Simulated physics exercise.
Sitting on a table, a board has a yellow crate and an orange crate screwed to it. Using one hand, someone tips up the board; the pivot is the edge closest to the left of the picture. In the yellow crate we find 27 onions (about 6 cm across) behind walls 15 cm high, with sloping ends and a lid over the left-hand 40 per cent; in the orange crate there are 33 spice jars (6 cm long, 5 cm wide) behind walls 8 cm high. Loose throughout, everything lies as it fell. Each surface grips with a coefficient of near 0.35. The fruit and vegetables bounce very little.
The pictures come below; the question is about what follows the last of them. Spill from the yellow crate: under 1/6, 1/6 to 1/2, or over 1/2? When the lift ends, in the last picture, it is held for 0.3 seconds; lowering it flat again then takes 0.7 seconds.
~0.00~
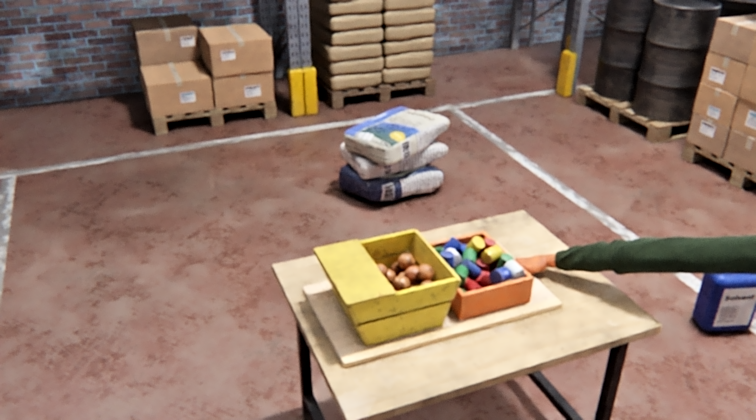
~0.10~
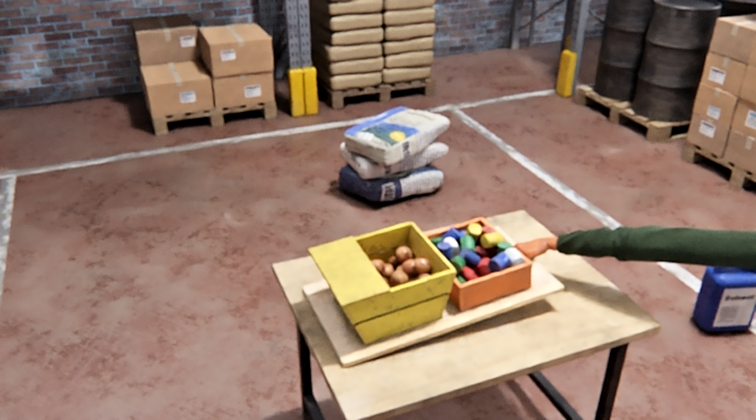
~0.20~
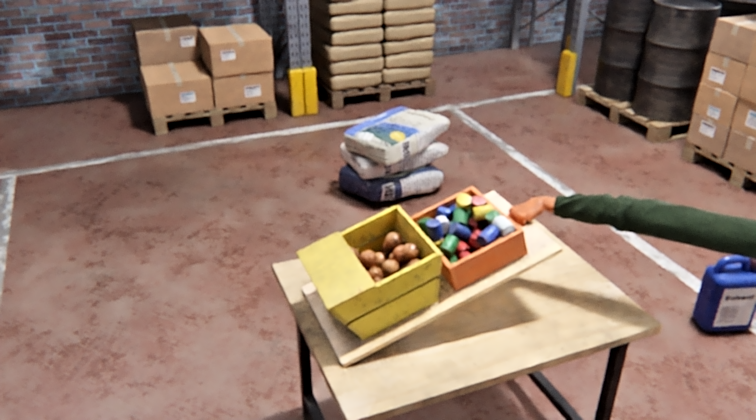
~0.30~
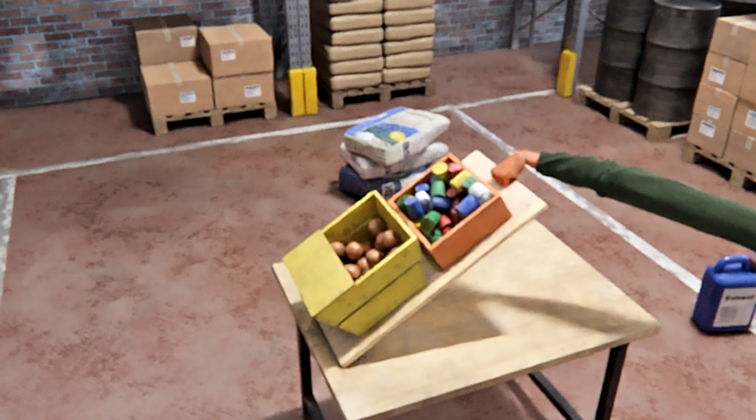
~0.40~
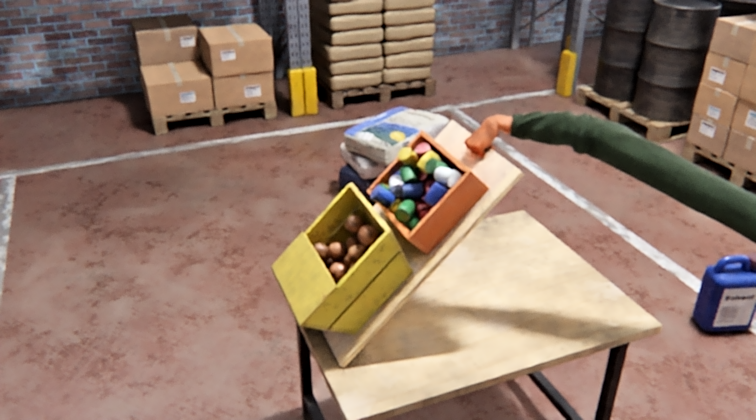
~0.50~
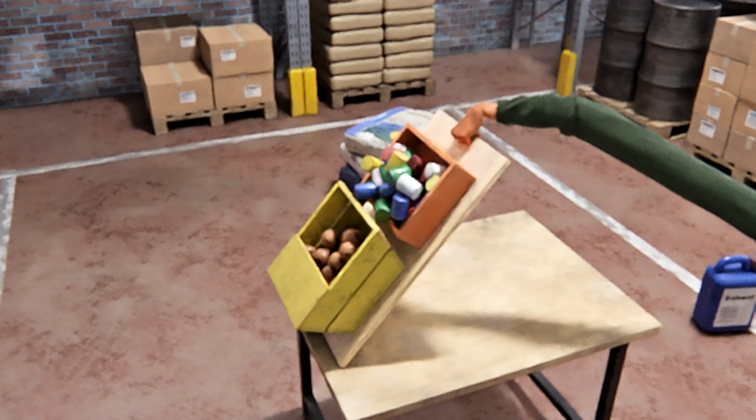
I would predict the loss comes to less than one in six.
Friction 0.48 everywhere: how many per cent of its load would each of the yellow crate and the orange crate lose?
Then yellow crate 0, orange crate 20 per cent.
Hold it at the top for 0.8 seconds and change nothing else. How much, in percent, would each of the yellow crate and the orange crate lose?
That would cost yellow crate 0 per cent of its load and orange crate 20 per cent.
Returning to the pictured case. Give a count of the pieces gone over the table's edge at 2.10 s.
Estimate - about 4 in total.
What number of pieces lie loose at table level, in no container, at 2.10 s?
Piece count: Roughly 0.
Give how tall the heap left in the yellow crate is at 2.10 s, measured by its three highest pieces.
12 centimetres high, more or less.
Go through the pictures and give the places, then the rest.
In the first frame (places track the rim corner closest to us here), yellow crate (351, 305); orange crate (465, 294); tipped 0°; all still inside.
In the second frame, yellow crate (345, 305); orange crate (463, 285); tipped 5°.
In the third frame, yellow crate (332, 308); orange crate (452, 266); tipped 17°.
In the fourth frame, yellow crate (317, 314); orange crate (433, 247); tipped 32°.
In the fifth frame, yellow crate (305, 322); orange crate (410, 235); tipped 44°.
In the sixth frame, yellow crate (300, 326); orange crate (399, 232); tipped 49°; all still inside.
After 0.76 s, tilt 49°; the yellow crate has all 27 and the orange crate is down by 4 of 33.
After 1.08 s, tilt 32°; the yellow crate has all 27 and the orange crate is down by 5 of 33.
After 1.53 s, tilt 0°; the yellow crate has all 27 and the orange crate is down by 5 of 33.
Outcome (at 2.10 s), the yellow crate has all 27 and the orange crate is down by 5 of 33. Asked share, 0 of 27, 0 per cent.
